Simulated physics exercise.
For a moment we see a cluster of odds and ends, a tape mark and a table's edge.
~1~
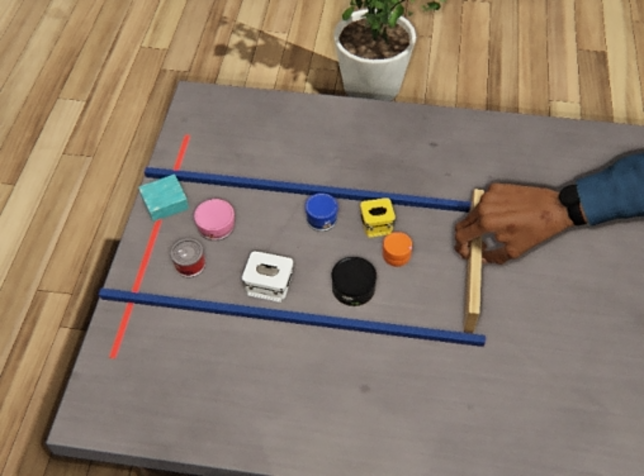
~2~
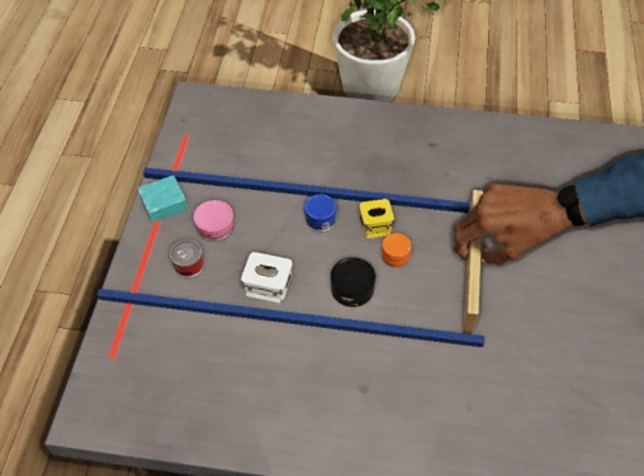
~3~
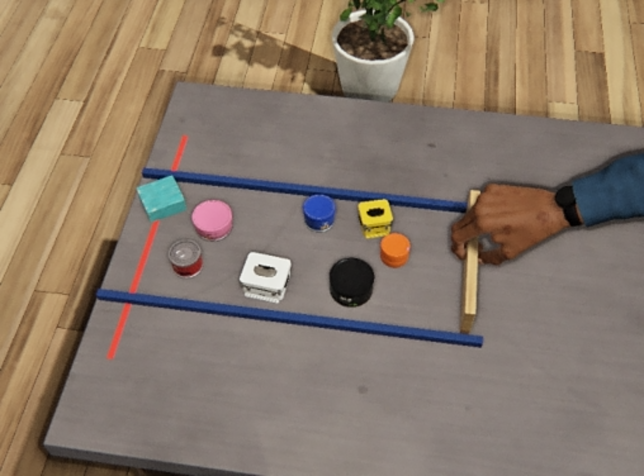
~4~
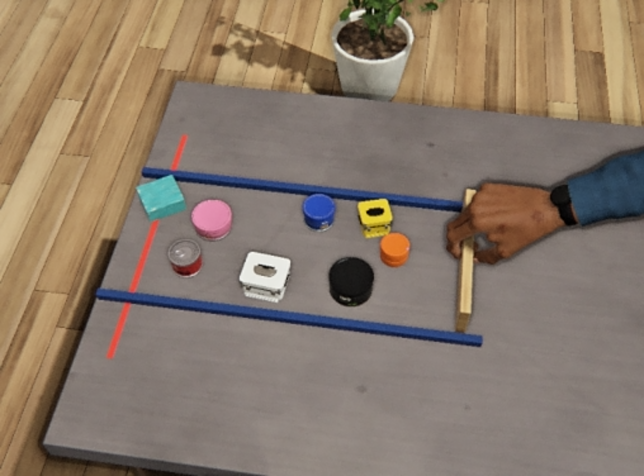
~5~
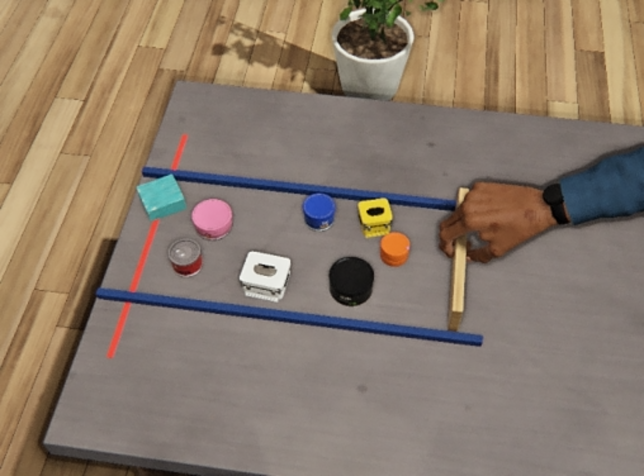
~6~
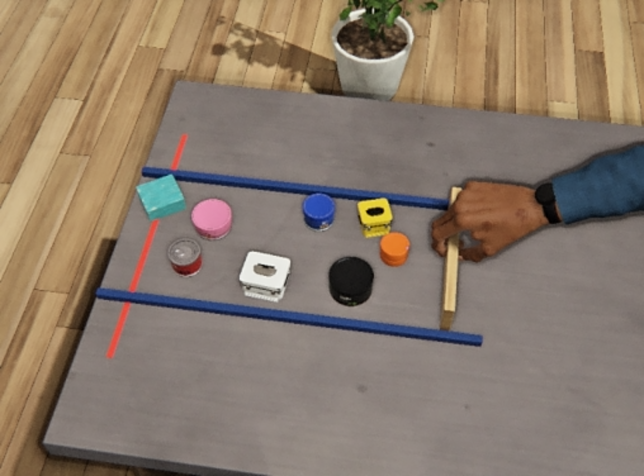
A hand slowly sliding a wooden board left between two blue strips, toward small objects sitting still on a grey table.
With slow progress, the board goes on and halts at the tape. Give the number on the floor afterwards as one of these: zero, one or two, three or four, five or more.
Spilled: More than four.
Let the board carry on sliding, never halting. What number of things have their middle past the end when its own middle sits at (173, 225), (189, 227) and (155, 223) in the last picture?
2, 1 and 5.
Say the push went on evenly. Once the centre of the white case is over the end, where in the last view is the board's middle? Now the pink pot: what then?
I'd say about (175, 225) for the first one and about (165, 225) for the second.
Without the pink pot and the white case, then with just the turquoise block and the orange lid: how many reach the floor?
Tally per try: 3 / 3.
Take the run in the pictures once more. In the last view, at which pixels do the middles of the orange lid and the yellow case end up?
Final positions: Near (140, 217); near (149, 189).
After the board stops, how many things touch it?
Number: 3.
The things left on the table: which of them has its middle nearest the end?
Answer: The black tub.
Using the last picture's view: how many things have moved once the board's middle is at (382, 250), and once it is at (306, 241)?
The number moved is 2 and then 5.
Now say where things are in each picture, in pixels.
Turquoise block (164, 198); red tin (189, 258); pink pot (215, 220); board (474, 260); tape (154, 235), in the first frame.
Red tin (188, 259); blue tin (321, 213), in the second frame.
Pink pot (213, 221); yellow case (375, 219), in the third frame.
Turquoise block (161, 198); board (465, 260), in the fourth frame.
Red tin (186, 258); white case (266, 277), in the fifth frame.
Turquoise block (161, 198); red tin (186, 258); pink pot (212, 220); board (451, 258); tape (151, 235), in the sixth frame.
Soon after, none off yet; turquoise block at rest near (161, 198); red tin at rest near (186, 258); pink pot at rest near (212, 220).
After that, none off yet; turquoise block at rest near (161, 198); red tin displaced a little near (174, 257); pink pot at rest near (210, 220).
And then, none off yet; turquoise block displaced about its own width near (136, 197); red tin displaced about its own width near (146, 243); pink pot displaced about its own width near (161, 218).
In the end, the number that fall off is five or more; gone, blue tin, white case, pink pot, red tin and turquoise block.
